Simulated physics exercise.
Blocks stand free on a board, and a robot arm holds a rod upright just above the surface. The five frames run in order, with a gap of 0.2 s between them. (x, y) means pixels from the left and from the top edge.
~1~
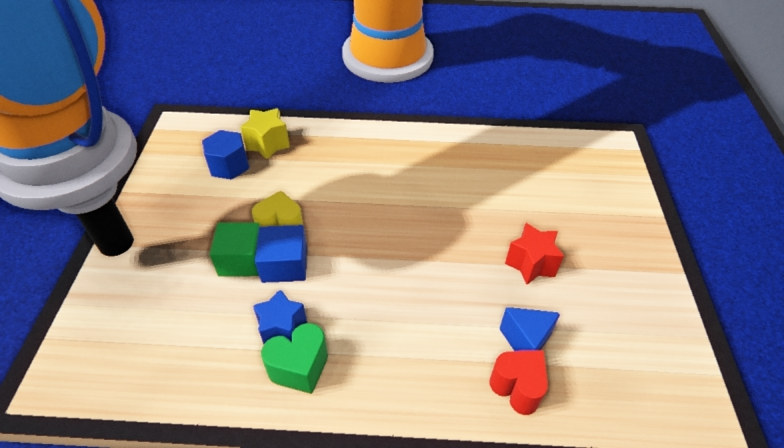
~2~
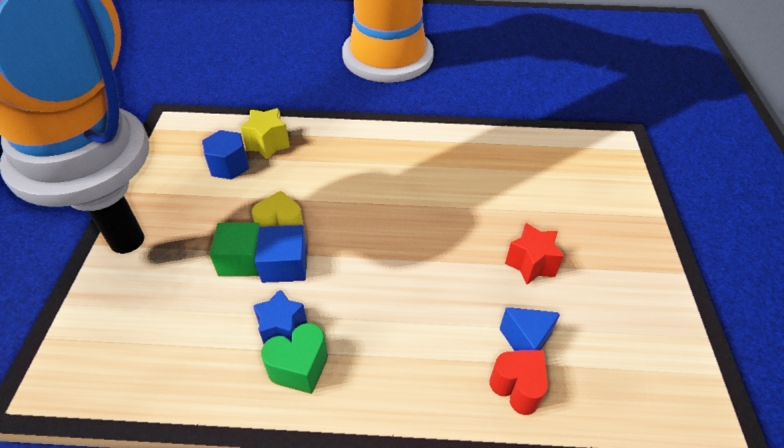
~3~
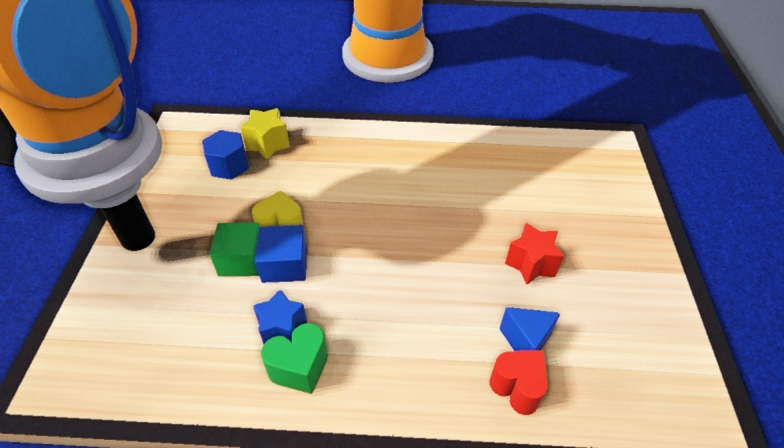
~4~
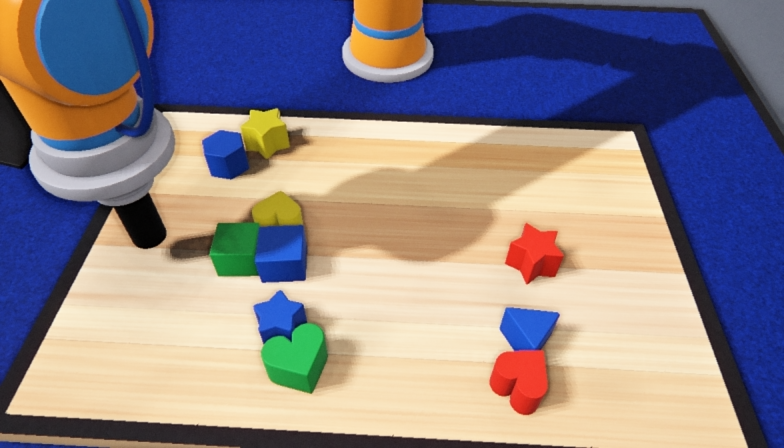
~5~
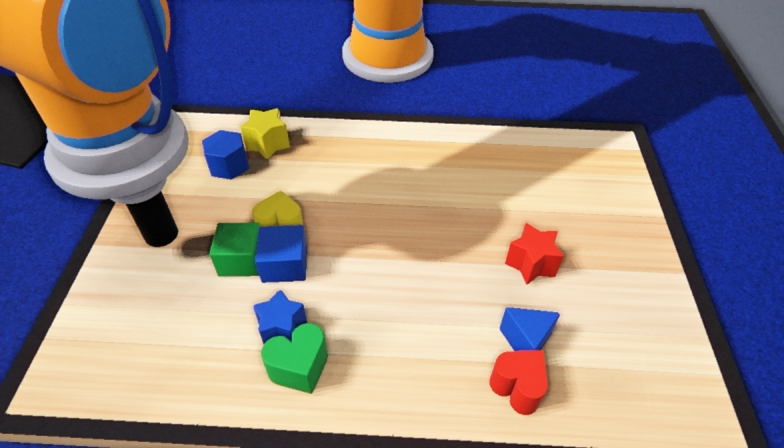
On a wooden board, a robot arm's black rod moves slightly right while the blocks stay still.
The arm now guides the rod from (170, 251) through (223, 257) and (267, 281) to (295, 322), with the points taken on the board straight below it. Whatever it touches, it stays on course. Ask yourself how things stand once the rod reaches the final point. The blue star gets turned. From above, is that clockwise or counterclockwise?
Seen from above, its turn is clockwise.
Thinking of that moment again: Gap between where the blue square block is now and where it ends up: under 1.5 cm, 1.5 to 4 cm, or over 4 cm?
Shift: Over 4 cm.
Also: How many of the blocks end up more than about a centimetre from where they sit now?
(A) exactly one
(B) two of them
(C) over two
That would be C.
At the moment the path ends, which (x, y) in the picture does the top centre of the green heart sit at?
(299, 371)
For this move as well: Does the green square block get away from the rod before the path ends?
In short: Yes.
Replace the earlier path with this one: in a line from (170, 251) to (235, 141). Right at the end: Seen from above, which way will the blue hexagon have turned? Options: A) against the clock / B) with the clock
I choose B.
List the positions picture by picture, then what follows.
Rod tip at (117, 244); block tops, green square block at (234, 237); blue star at (277, 311); blue square block at (280, 242); green heart at (295, 348), in the first picture.
Rod at (128, 241); blocks unchanged, in the second picture.
Rod at (139, 239); blocks unchanged, in the third picture.
Rod at (150, 237); blocks unchanged, in the fourth picture.
Rod at (162, 235); green square block at (234, 237); blue star at (277, 311); blue square block at (280, 242); green heart at (295, 348), in the fifth picture.
The first path, step by step. One third of the way, rod at (218, 241); green square block at (254, 239); blue square block at (298, 245).
Two thirds of the way, rod at (263, 265); green square block at (302, 255), turned 15° anticlockwise; blue square block at (347, 251), turned 15° anticlockwise.
At the end, rod at (291, 306); green square block at (315, 261), turned 30° anticlockwise; blue star at (289, 333), turned 30° clockwise; blue square block at (359, 249), turned 25° anticlockwise; green heart at (299, 371).
